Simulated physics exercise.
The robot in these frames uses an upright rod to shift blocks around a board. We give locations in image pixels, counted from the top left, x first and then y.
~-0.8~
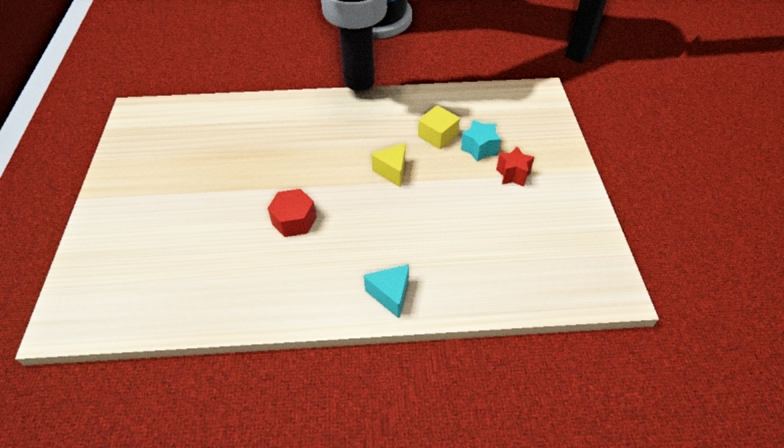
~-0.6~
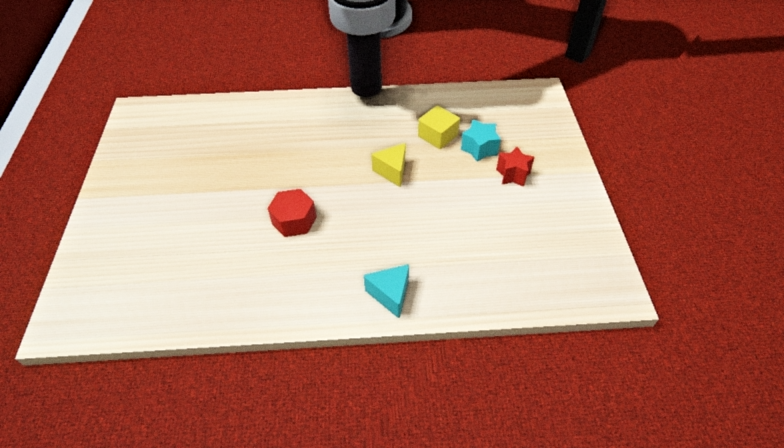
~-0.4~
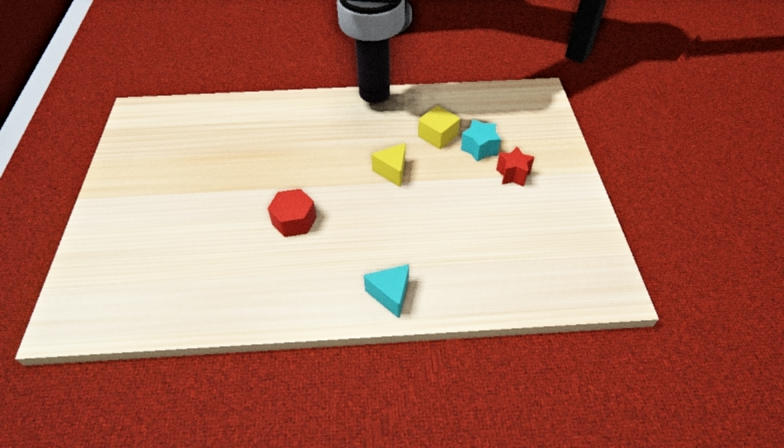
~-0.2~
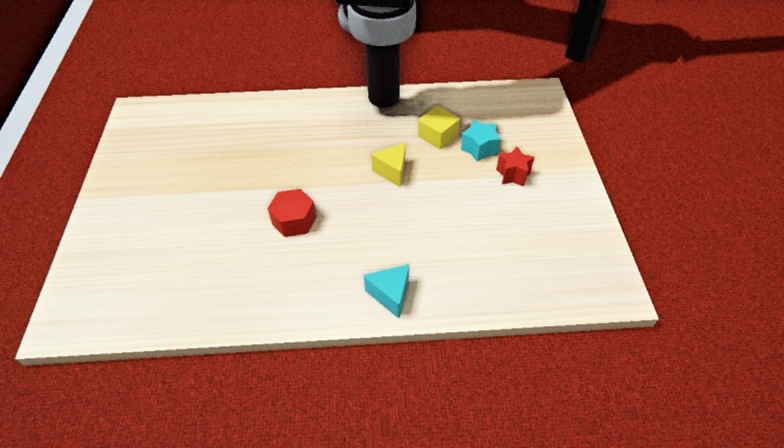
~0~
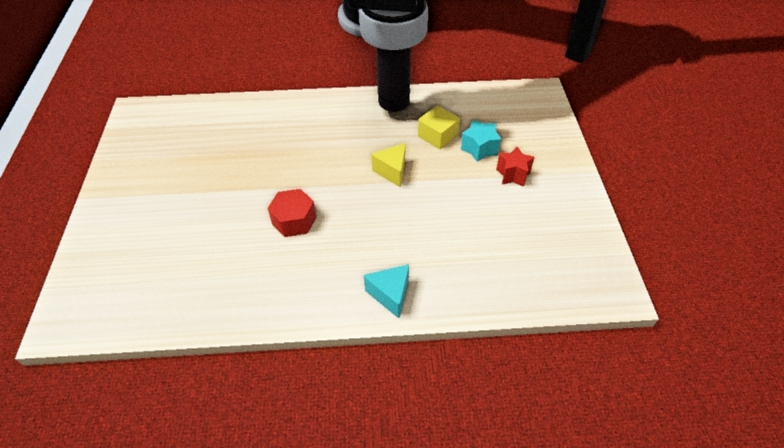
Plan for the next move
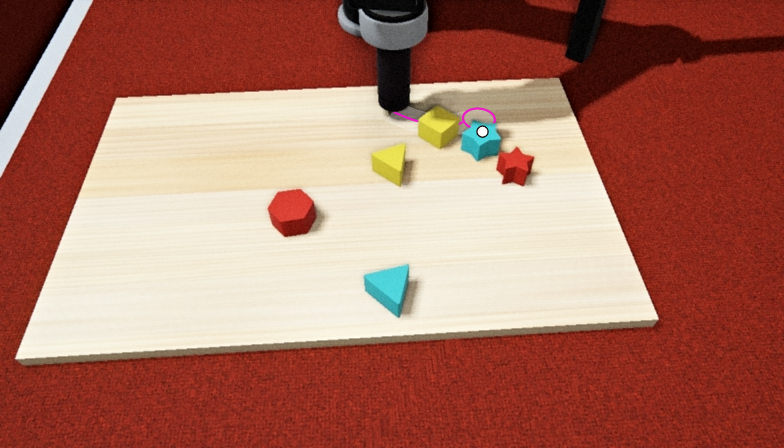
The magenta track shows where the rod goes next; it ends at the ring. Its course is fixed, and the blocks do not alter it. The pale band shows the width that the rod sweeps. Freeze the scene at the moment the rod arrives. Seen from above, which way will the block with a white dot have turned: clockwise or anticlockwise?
Counterclockwise from above.
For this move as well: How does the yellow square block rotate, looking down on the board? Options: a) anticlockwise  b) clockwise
That would be b.
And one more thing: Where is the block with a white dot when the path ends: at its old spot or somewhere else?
Displaced, by a centimetre or more.
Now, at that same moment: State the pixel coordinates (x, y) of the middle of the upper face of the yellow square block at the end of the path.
It sits at (461, 128).
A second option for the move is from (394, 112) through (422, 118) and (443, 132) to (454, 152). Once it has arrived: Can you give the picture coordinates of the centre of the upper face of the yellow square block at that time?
The point I'd pick in the picture is (467, 157).
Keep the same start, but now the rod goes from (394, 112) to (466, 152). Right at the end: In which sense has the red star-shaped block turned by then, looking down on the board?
Viewed from above, clockwise.
Drawn move, from (394, 112) via (420, 122) and (450, 124), ending at (479, 119); the dot is on the turquoise star-shaped block.
What follows on the original path. One third of the way, rod (421, 112); yellow square block (444, 121).
Two thirds of the way, rod (452, 115); yellow square block (460, 128), turned 35° clockwise; turquoise star-shaped block (493, 137), turned 20° anticlockwise.
At the end, rod (480, 109); yellow triangular block still; yellow square block (461, 128), turned 35° clockwise; turquoise star-shaped block (493, 137), turned 20° anticlockwise.
